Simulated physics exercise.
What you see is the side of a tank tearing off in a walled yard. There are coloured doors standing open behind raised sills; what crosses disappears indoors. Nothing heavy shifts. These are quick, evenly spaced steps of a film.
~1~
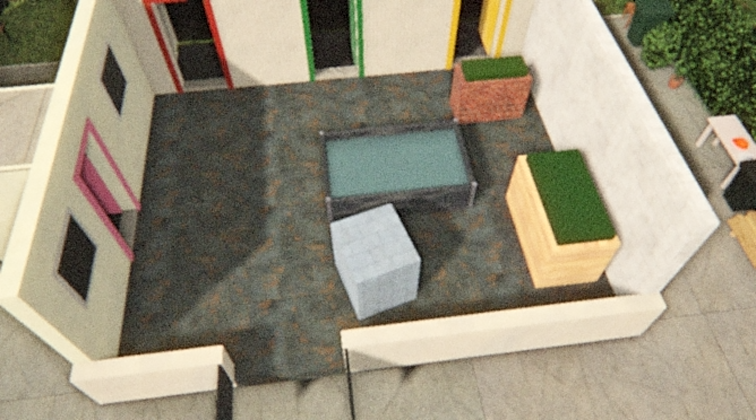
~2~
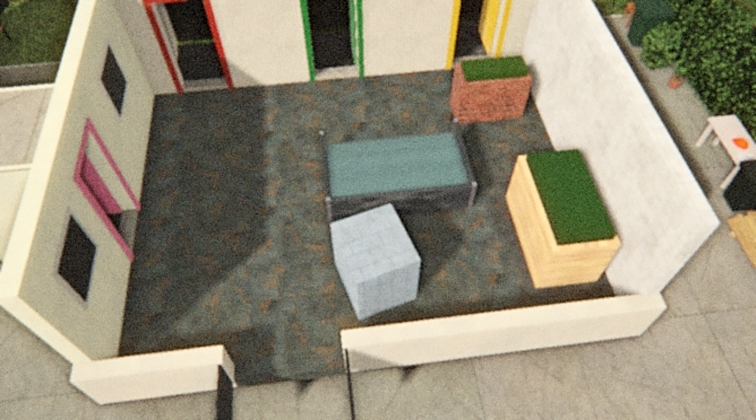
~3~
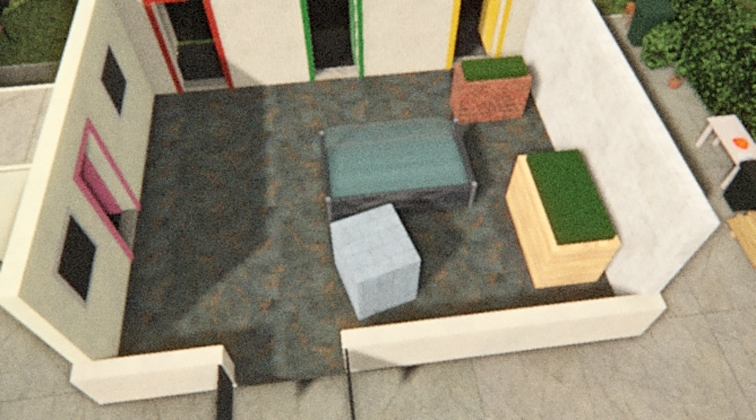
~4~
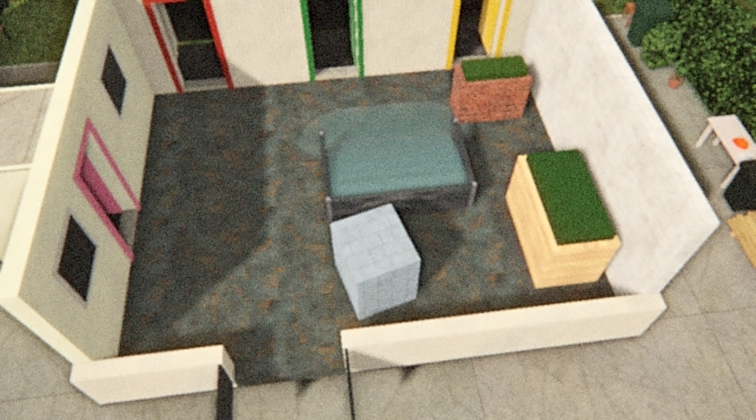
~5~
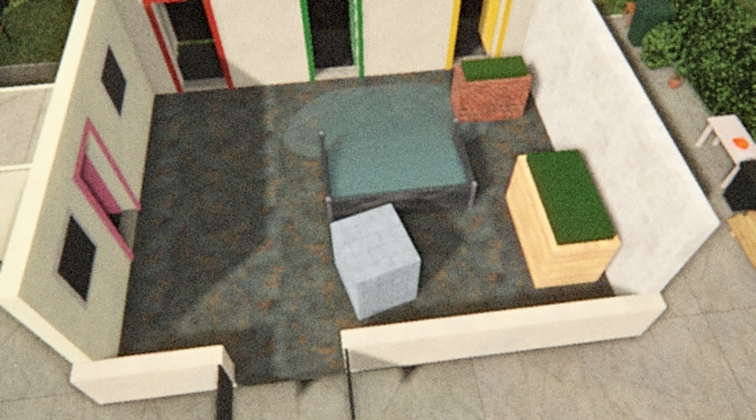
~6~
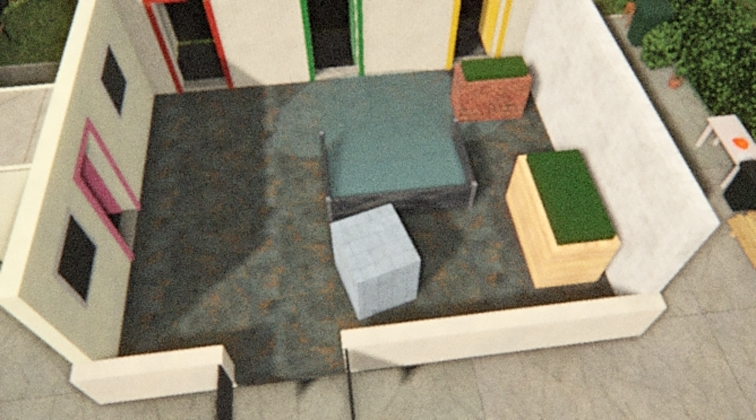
At the start, still water fills a rectangular tank in a walled yard, near a pale block and two grass-topped boxes. The tank's far side gives way and water pours out behind it, then spreads across the dark floor in a widening, rounded sheet toward the wall with the coloured doorways.
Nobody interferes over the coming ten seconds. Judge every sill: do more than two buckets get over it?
My prediction: Red door: Within two buckets. Pink door: Within two buckets. Green door: Exceeds two buckets. Yellow door: Exceeds two buckets.
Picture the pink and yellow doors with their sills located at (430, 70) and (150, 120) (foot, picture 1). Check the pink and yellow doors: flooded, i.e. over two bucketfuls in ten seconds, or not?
I'd say the pink door overflows, while the yellow door overflows.
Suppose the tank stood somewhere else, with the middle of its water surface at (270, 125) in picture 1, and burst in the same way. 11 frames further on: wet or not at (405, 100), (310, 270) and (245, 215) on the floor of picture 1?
Going through them in that order: Waterlogged, still bare and still bare.
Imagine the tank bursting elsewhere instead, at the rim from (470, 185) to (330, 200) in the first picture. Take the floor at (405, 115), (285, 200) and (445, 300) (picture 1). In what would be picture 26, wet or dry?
The first point is spared, the second spared, the third soaked.
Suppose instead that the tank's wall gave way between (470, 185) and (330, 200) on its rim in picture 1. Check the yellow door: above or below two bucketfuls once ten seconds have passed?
The yellow one falls short.
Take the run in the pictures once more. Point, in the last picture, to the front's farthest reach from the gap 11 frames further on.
(173, 97).
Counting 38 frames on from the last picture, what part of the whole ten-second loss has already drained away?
Result, approximate: 90 per cent.
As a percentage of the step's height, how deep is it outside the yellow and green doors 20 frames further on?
First 120 percent, then 170 percent.
A moment on, water covers 20 % of the floor; the red door not reached, the pink door not reached, the green door over two buckets in, the yellow door wet at the sill, nothing in.
Next, water covers 25 % of the floor; the red door wet at the sill, nothing in, the pink door not reached, the green door far over two buckets in, the yellow door under two buckets in.
Then, water covers 40 % of the floor; the red door wet at the sill, nothing in, the pink door not reached, the green door far over two buckets in, the yellow door over two buckets in.
Later, water covers 65 % of the floor; the red door wet at the sill, nothing in, the pink door wet at the sill, nothing in, the green door far over two buckets in, the yellow door over two buckets in.
In the end, water covers 90 % of the floor; the red door under two buckets in, the pink door wet at the sill, nothing in, the green door far over two buckets in, the yellow door over two buckets in.
